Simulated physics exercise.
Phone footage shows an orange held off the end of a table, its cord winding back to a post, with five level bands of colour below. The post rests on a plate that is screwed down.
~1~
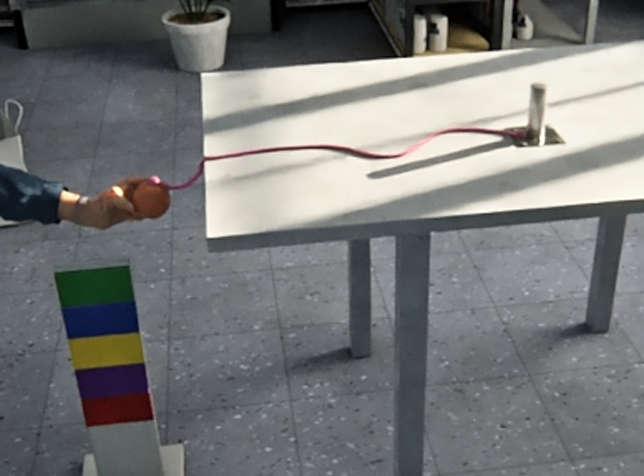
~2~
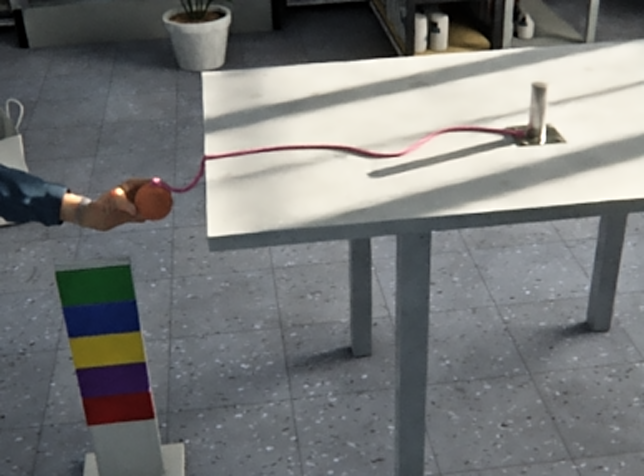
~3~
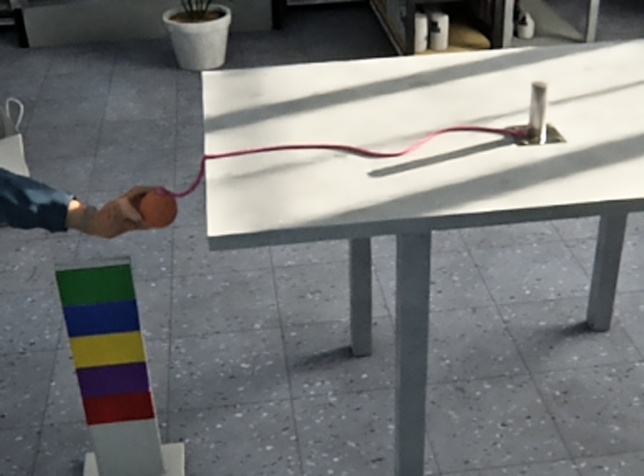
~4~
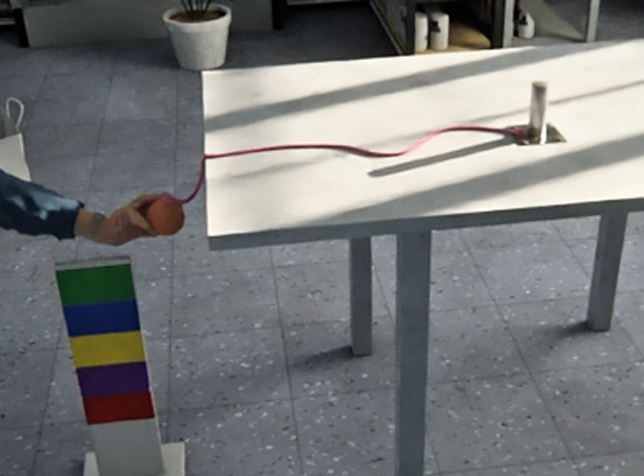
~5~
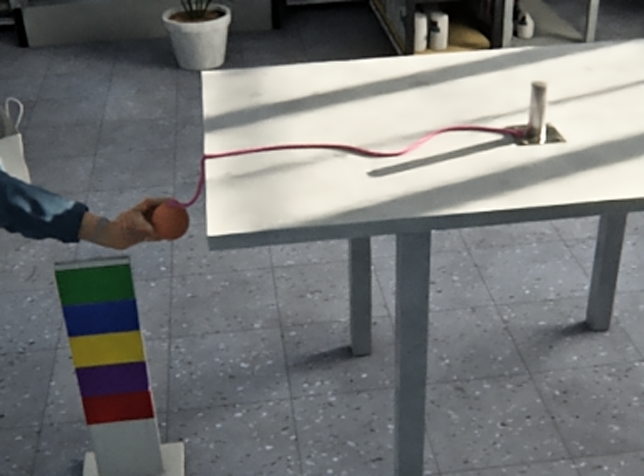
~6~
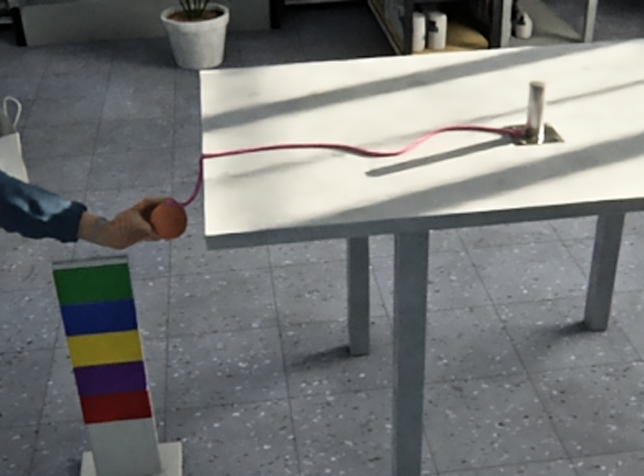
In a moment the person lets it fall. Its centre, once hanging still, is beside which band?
Beside the green band.
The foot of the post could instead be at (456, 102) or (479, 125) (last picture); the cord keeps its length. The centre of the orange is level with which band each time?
First try: Blue; second try: Blue.
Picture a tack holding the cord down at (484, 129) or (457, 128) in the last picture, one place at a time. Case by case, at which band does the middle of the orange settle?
Try one: Green. Try two: Green.
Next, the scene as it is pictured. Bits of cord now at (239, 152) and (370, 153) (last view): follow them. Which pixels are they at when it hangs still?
Point one: (206, 167); point two: (344, 152).
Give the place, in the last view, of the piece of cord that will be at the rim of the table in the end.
The bit in question sits close to (233, 153).
Soon after, orange near (196, 261); level with green.
Then, orange near (236, 278); level with green.
Further on, orange near (230, 276); level with green.
At rest, orange near (221, 277); level with green. Its centre hangs level with the green band.
